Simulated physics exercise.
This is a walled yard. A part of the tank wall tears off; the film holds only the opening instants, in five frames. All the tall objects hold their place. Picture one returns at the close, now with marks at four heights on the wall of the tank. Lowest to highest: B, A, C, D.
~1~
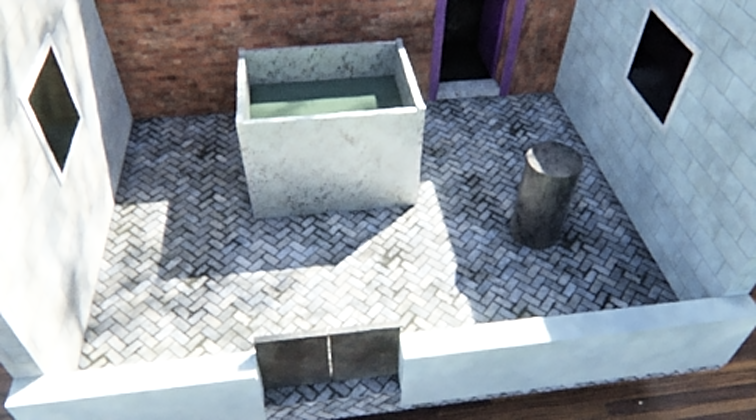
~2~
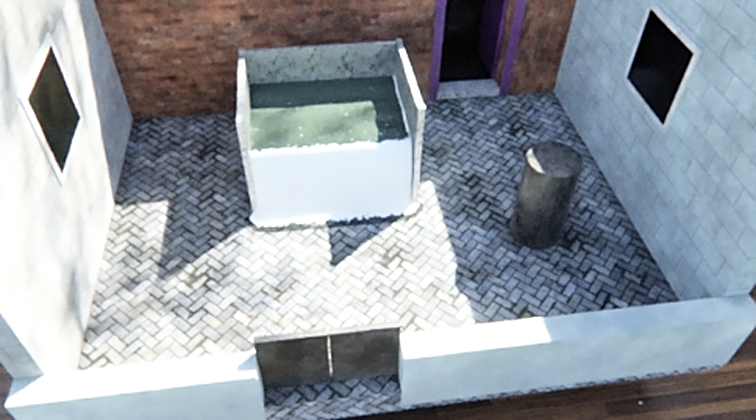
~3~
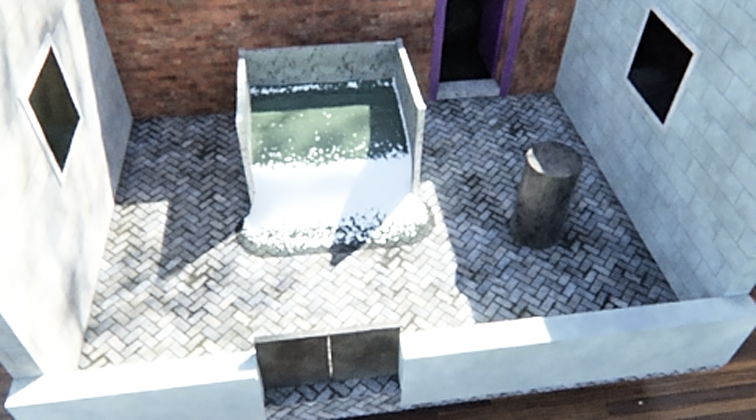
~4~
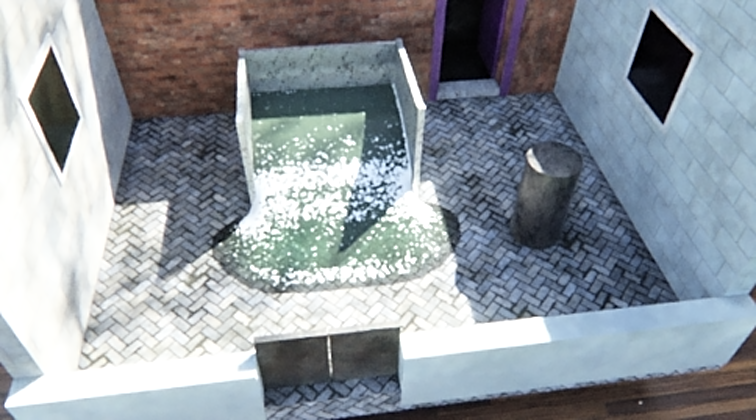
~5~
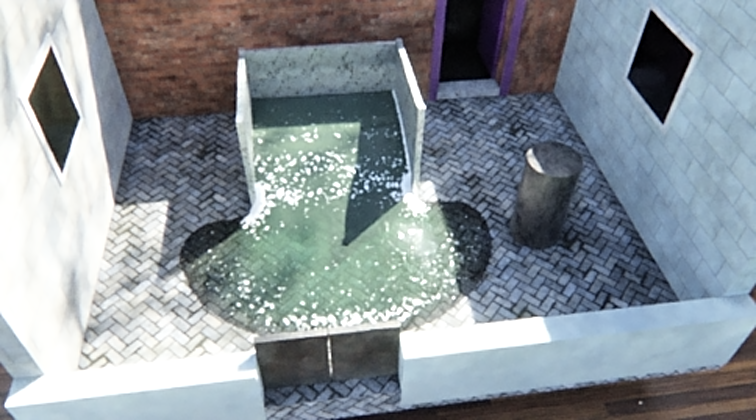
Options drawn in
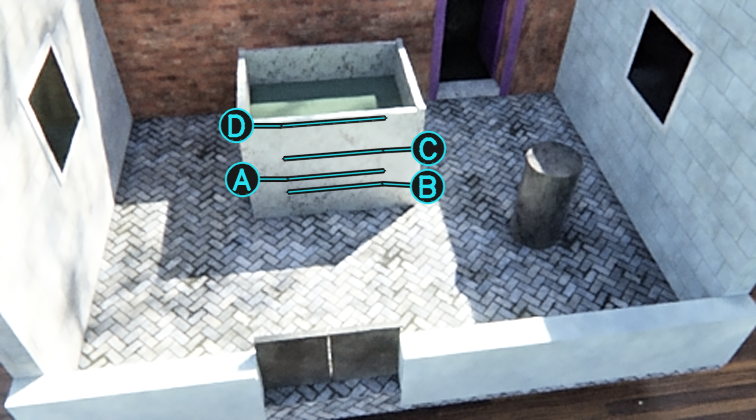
To begin with, greenish water sits still in a pale tank against the brick wall of a paved yard, near a purple doorway. The tank's front side disappears and the water pours out in a white, foamy sheet. It then spreads forward and sideways over the paving, reaching the shut gate.
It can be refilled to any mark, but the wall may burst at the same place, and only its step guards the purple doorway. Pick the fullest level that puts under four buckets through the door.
I would pick line C.
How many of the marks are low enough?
Three of the four.
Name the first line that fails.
Here it is line D.
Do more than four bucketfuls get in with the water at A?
No, that is safe.
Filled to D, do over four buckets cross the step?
Yes, it does.
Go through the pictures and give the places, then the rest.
In the first frame, water in the tank at rest, its middle at (328, 111); foot of the purple doorway at (468, 97); shut gate at (328, 339).
In the second frame, front seen at (254, 221), 2 % of the ground wet.
In the third frame, front seen at (243, 235), 6 % of the ground wet.
In the fourth frame, front seen at (231, 266), 11 % of the ground wet.
In the fifth frame, front seen at (201, 277), 20 % of the ground wet.
On the marked copy, A at (335, 174); B at (336, 187); C at (334, 154); D at (333, 121); from the bottom up B, A, C, D.
If A is chosen, nothing gets over.
If B is chosen, nothing gets over.
If C is chosen, a bucket or two gets in.
If D is chosen, about 11 bucketfuls get in.
